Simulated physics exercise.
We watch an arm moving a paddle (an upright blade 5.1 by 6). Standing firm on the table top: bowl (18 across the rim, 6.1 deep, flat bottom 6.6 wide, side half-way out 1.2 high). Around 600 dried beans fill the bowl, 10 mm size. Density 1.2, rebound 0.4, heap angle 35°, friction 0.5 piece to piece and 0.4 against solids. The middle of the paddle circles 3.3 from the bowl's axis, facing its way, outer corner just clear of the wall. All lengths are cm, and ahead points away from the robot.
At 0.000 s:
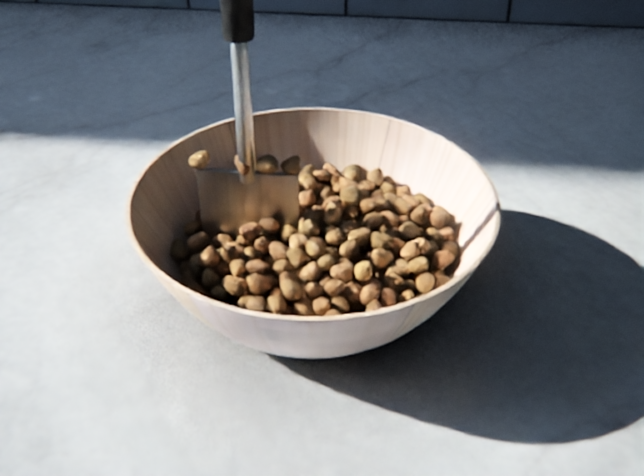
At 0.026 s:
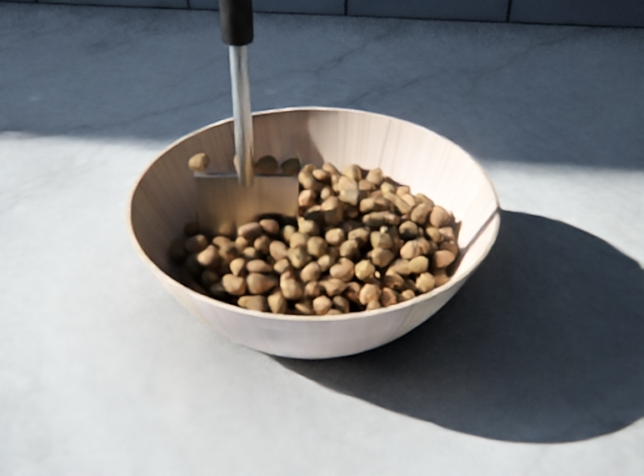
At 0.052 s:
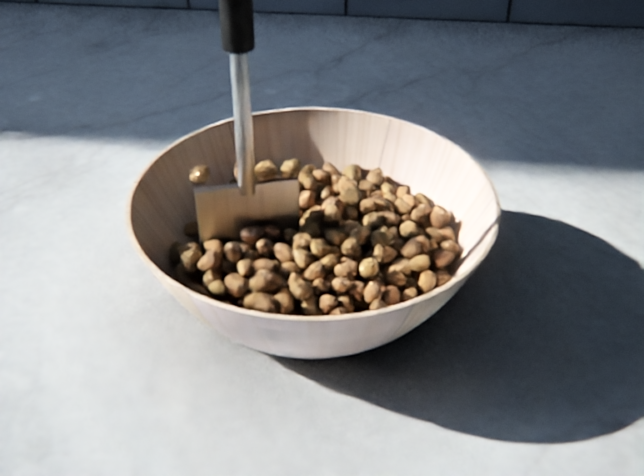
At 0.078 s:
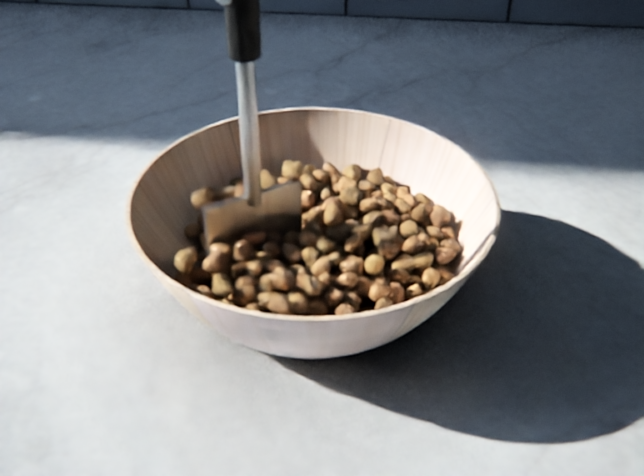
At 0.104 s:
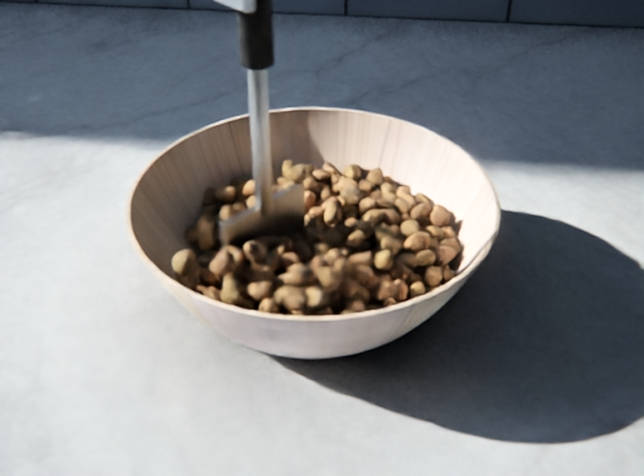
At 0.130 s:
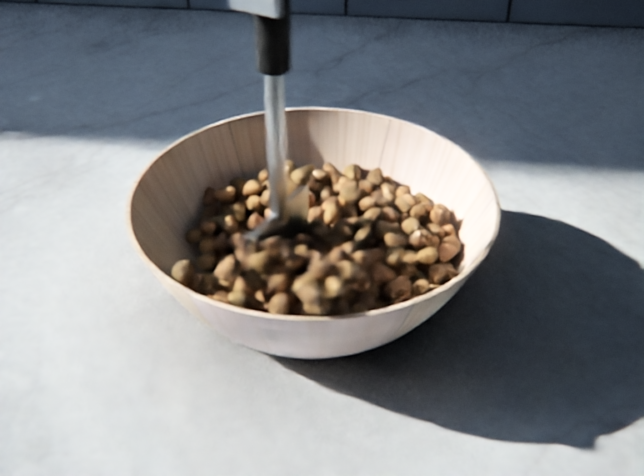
At the start, an upright metal paddle on a dark-handled rod stands at the left side of a pale bowl of brown beans on a grey tabletop. The paddle moves slightly, then swings toward the viewer and rightward, turning as it goes, pushing and churning the beans near the front of the bowl.
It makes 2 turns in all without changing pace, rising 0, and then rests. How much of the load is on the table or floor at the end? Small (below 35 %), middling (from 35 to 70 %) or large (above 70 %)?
A small share, below 35 %, ends on the table or floor.
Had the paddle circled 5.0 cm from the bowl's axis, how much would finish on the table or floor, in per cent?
Then about 30 per cent.
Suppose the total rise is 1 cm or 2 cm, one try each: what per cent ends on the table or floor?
Some 25 and 20 per cent.
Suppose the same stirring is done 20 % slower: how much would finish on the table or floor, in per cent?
In that case some 25 per cent.
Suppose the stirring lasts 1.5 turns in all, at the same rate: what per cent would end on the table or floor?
In that case some 25 per cent.
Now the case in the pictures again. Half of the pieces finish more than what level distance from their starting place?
About 10 cm.
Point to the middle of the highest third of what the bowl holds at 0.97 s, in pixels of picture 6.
Near (368, 163).
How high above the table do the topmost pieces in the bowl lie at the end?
Roughly 7.5 cm.
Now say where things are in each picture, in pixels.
The first frame shows the paddle neck at (246, 145), 0° round; upper third of the load around (322, 233), from x 180 to 450, top at y 160; 603 in the bowl.
The second frame shows the paddle neck at (245, 148), 5° round; upper third of the load around (319, 235), from x 180 to 450, top at y 165.
The third frame shows the paddle neck at (245, 157), 20° round; upper third of the load around (312, 242), from x 180 to 450, top at y 170.
The fourth frame shows the paddle neck at (251, 167), 35° round; upper third of the load around (314, 250), from x 185 to 450, top at y 170.
The fifth frame shows the paddle neck at (262, 175), 51° round; upper third of the load around (320, 256), from x 185 to 450, top at y 170.
The sixth frame shows the paddle neck at (278, 182), 67° round; upper third of the load around (332, 259), from x 180 to 450, top at y 170; 603 in the bowl.
After 0.55 s, 323° round, highest piece 8 above the table; 521 in the bowl, 68 on the table or floor, 14 in flight or on the tool.
After 0.97 s, 220° round, highest piece 8 above the table; 464 in the bowl, 124 on the table or floor, 15 in flight or on the tool.
After 1.38 s, 0° round, highest piece 8 above the table; 438 in the bowl, 165 on the table or floor.
After 2.08 s, 0° round, highest piece 8 above the table; 438 in the bowl, 165 on the table or floor.
In the end, 438 in the bowl, 165 on the table or floor. That is 27 % on the table or floor.
